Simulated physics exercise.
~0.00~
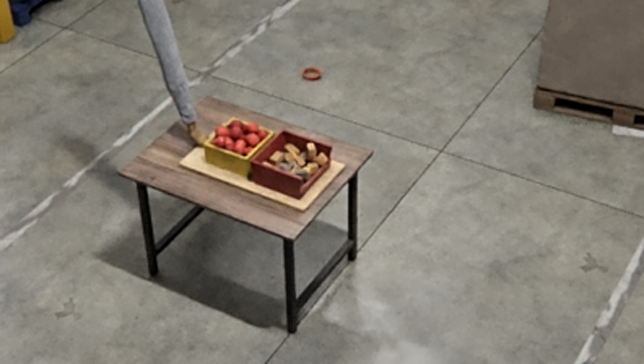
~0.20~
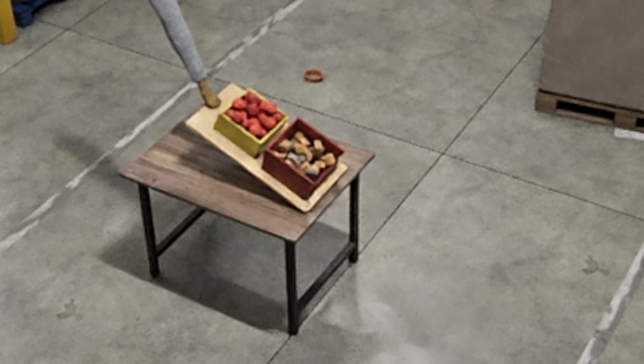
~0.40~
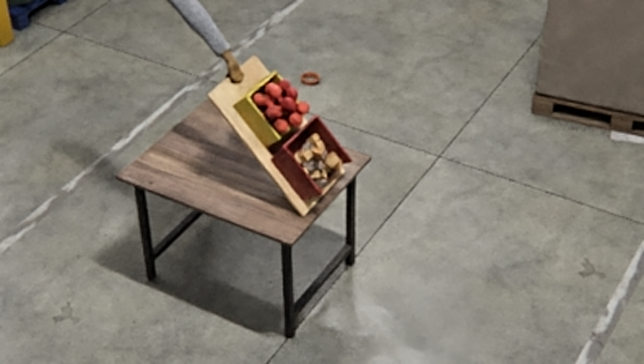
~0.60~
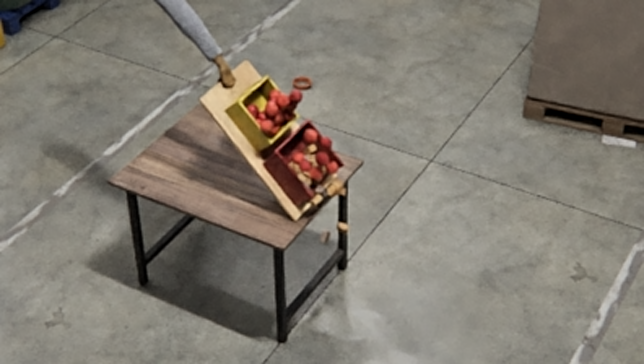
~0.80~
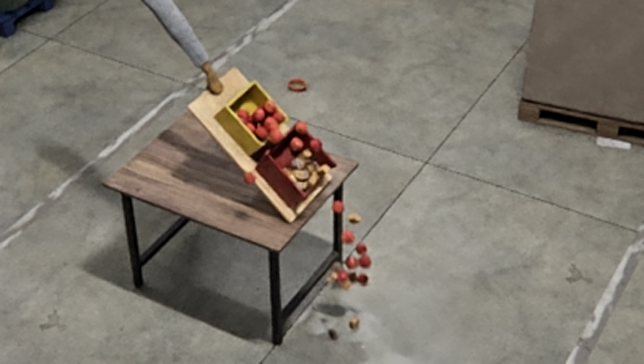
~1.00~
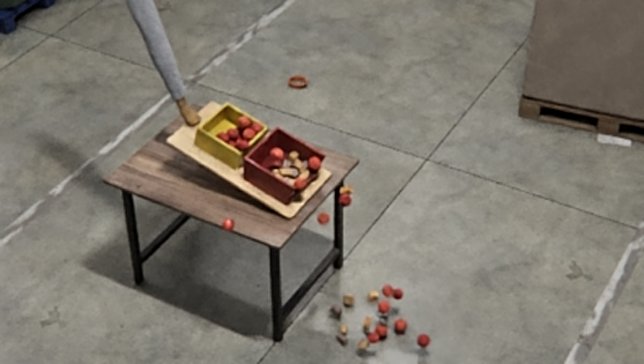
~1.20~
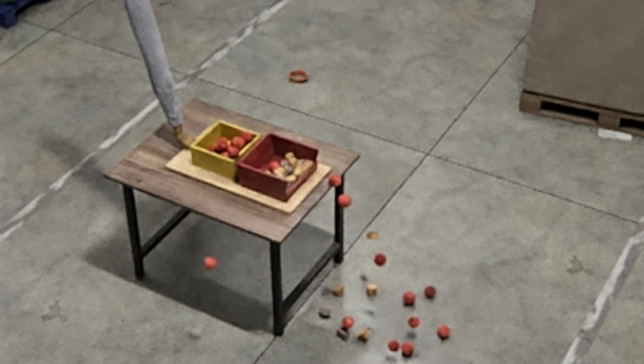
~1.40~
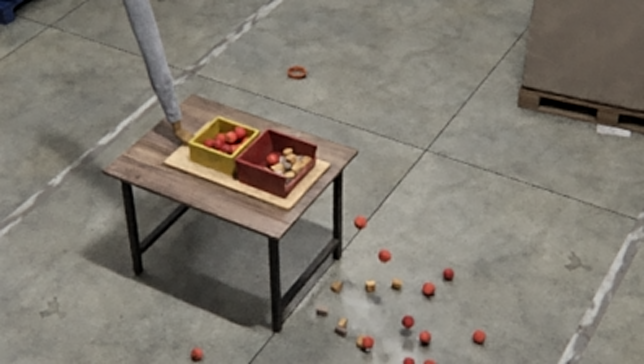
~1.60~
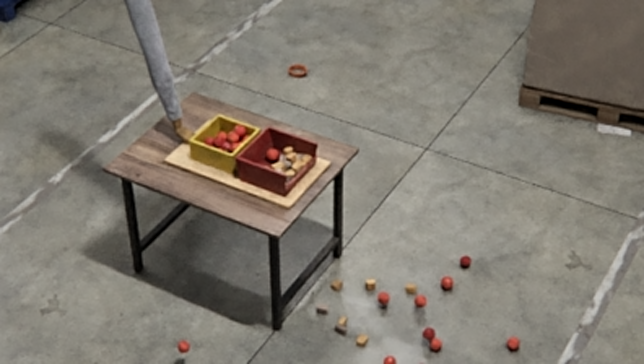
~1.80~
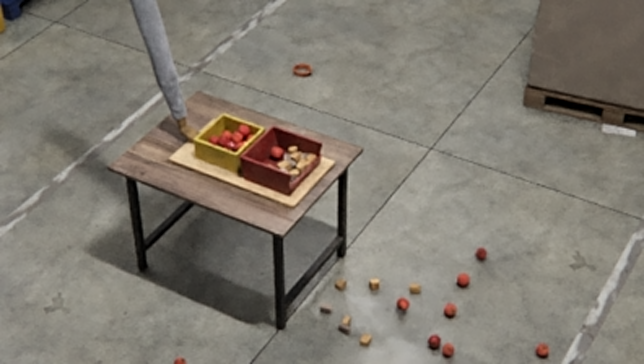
A grey arm tilted a board on a small table steeply over to the right, spilling red balls and wooden bits from its yellow and red containers, then lowered it flat, leaving both containers partly filled and the spilled pieces scattered across the floor.
